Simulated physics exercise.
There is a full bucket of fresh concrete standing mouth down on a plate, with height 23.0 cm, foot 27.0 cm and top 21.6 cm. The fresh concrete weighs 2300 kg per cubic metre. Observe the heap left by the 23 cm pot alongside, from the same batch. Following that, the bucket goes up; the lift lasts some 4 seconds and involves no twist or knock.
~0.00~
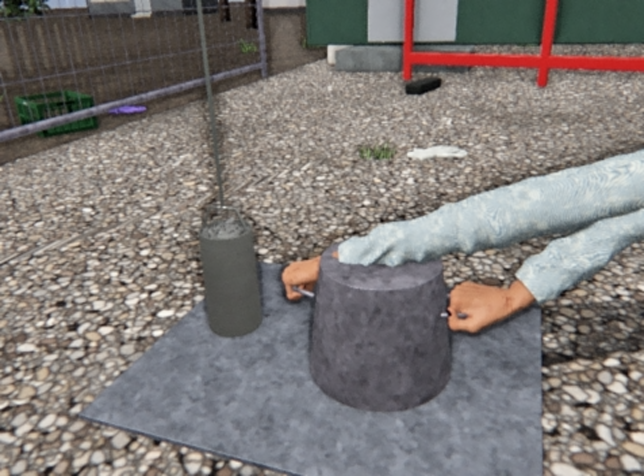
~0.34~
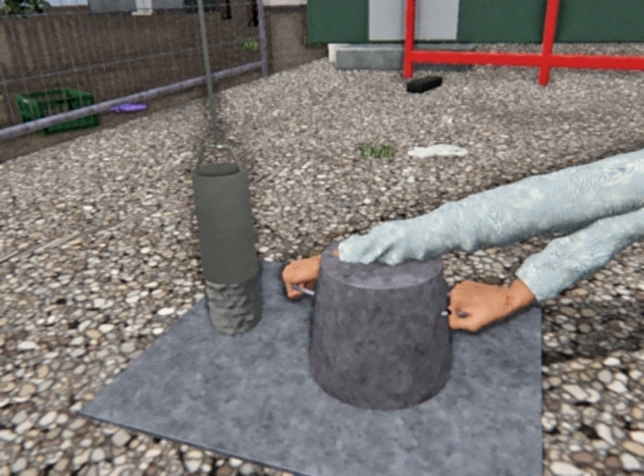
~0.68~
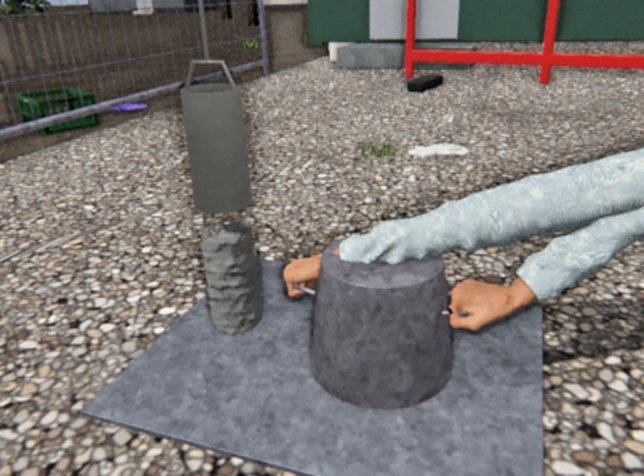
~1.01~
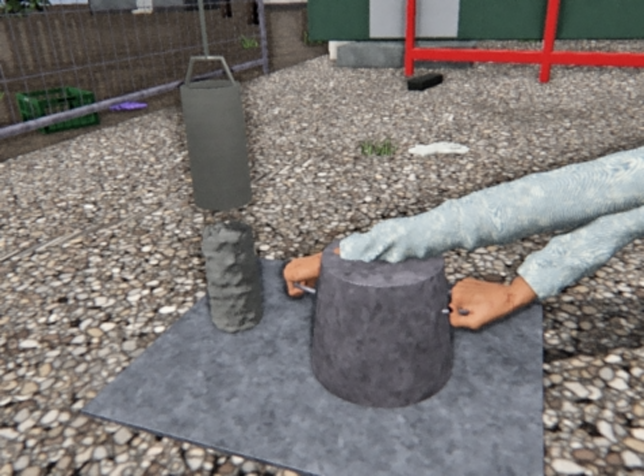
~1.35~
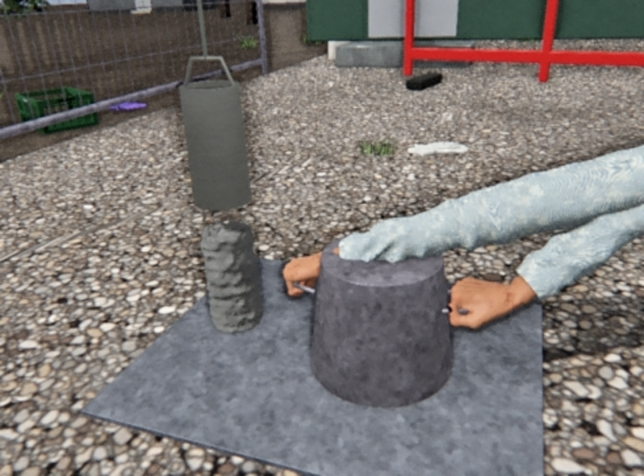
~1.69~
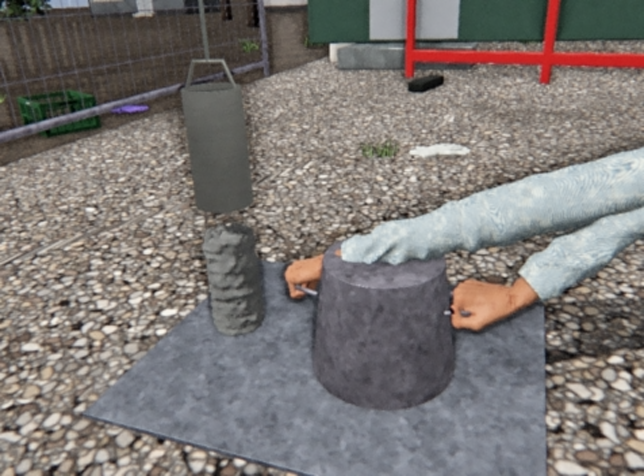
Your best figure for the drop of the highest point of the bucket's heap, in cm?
It should come to close to 0 cm.
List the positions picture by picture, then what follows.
The first picture shows middle of the pot's mouth at (225, 230), still down; middle of the bucket's top at (380, 261), not yet moved.
The second picture shows middle of the pot's mouth at (219, 171), raised 13 cm; middle of the bucket's top at (381, 260), not yet moved.
The third picture shows middle of the pot's mouth at (211, 90), raised 29 cm; the pot's heap 23 cm high and 11 cm wide, top at (227, 231); middle of the bucket's top at (382, 259), not yet moved.
The fourth picture shows middle of the pot's mouth at (210, 86), raised 29 cm; the pot's heap 23 cm high and 11 cm wide, top at (227, 230); middle of the bucket's top at (382, 258), not yet moved.
The fifth picture shows middle of the pot's mouth at (209, 86), raised 29 cm; the pot's heap 23 cm high and 12 cm wide, top at (227, 230); middle of the bucket's top at (381, 257), not yet moved.
The sixth picture shows middle of the pot's mouth at (211, 89), raised 29 cm; the pot's heap 23 cm high and 12 cm wide, top at (229, 233); middle of the bucket's top at (383, 259), not yet moved.
After 2.7 s, the bucket is up 5.5 cm; the fresh concrete has come down 0.1 cm to 23 cm and is 27 cm wide.
After 3.7 s, the bucket is up 14 cm; the fresh concrete has come down 0.1 cm to 23 cm and is 27 cm wide.
After 4.7 s, the bucket is up 23 cm; the fresh concrete has come down 0.1 cm to 23 cm and is 27 cm wide.
After 5.9 s, the bucket is clear; the fresh concrete has come down 0.1 cm to 23 cm and is 27 cm wide.
After 6.3 s, at rest, the bucket is clear; the fresh concrete has come down 0.1 cm to 23 cm and is 27 cm wide.
